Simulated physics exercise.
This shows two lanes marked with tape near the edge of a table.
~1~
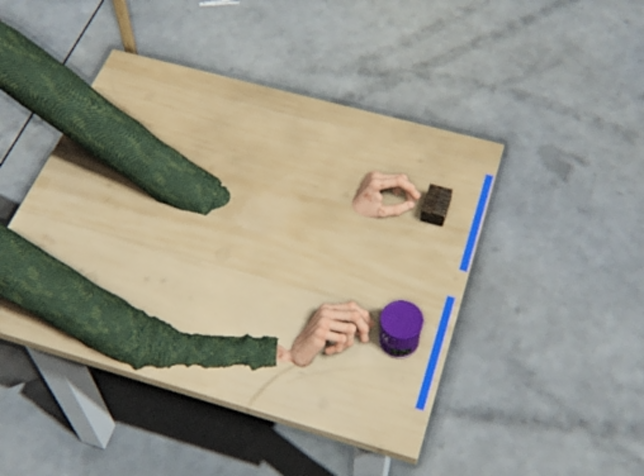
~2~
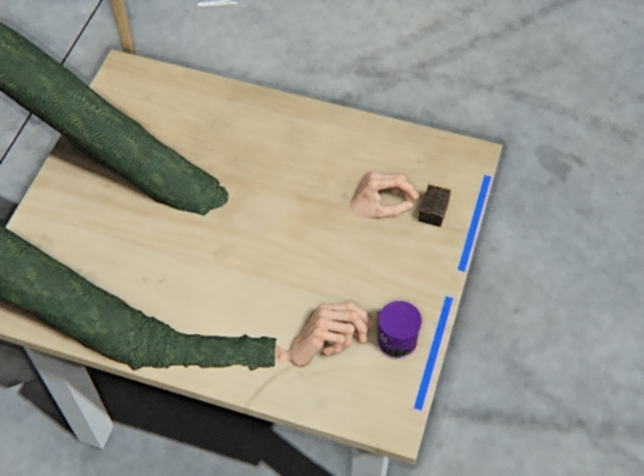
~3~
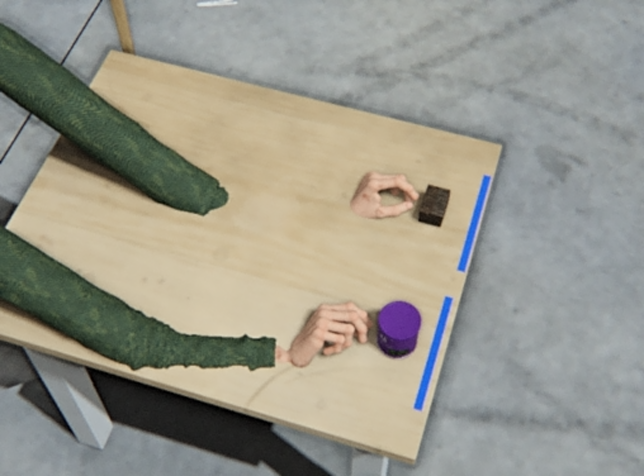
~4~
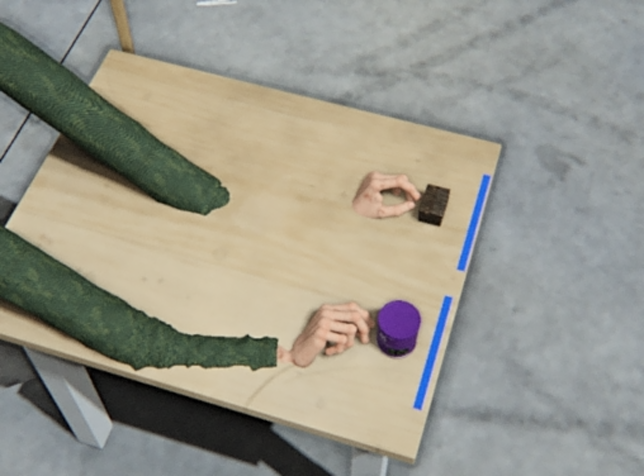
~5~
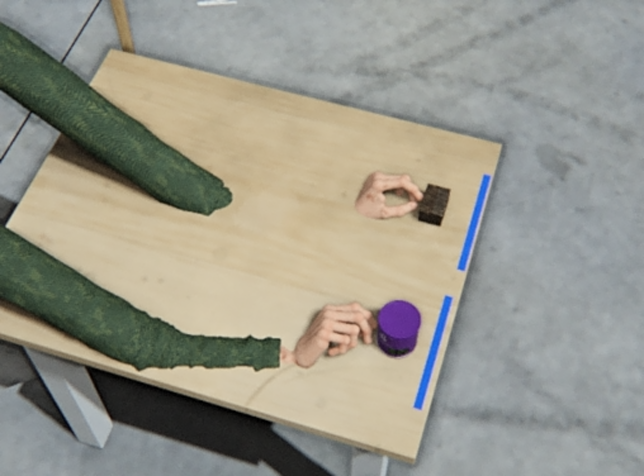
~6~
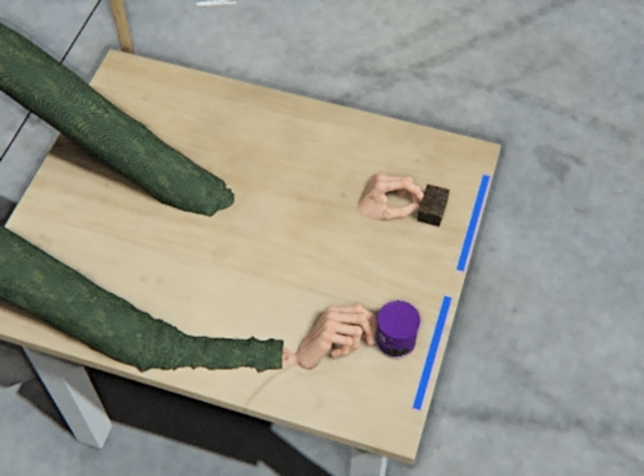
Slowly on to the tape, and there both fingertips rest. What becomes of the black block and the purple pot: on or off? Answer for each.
In the end the black block falls off the table; the purple pot falls off the table.
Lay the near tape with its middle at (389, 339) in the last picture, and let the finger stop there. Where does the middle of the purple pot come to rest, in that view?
Resting at (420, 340).
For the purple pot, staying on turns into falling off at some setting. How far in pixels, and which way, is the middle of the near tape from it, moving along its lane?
Some 16 pixels, left.
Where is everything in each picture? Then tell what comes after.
In the first frame, black block (436, 205); purple pot (400, 330).
In the second frame, purple pot (399, 330).
In the third frame, black block (434, 206).
In the fourth frame, purple pot (398, 330).
In the fifth frame, black block (434, 205).
In the sixth frame, black block (433, 205); purple pot (398, 330).
Then, 1.40 s later than the last frame, black block on its side near (495, 239); purple pot tilted by 34° near (468, 355).
Then, 1.72 s later than the last frame, black block fallen near (486, 380); purple pot dropping near (475, 466).
When it is over, the black block drops to the floor; the purple pot drops to the floor.
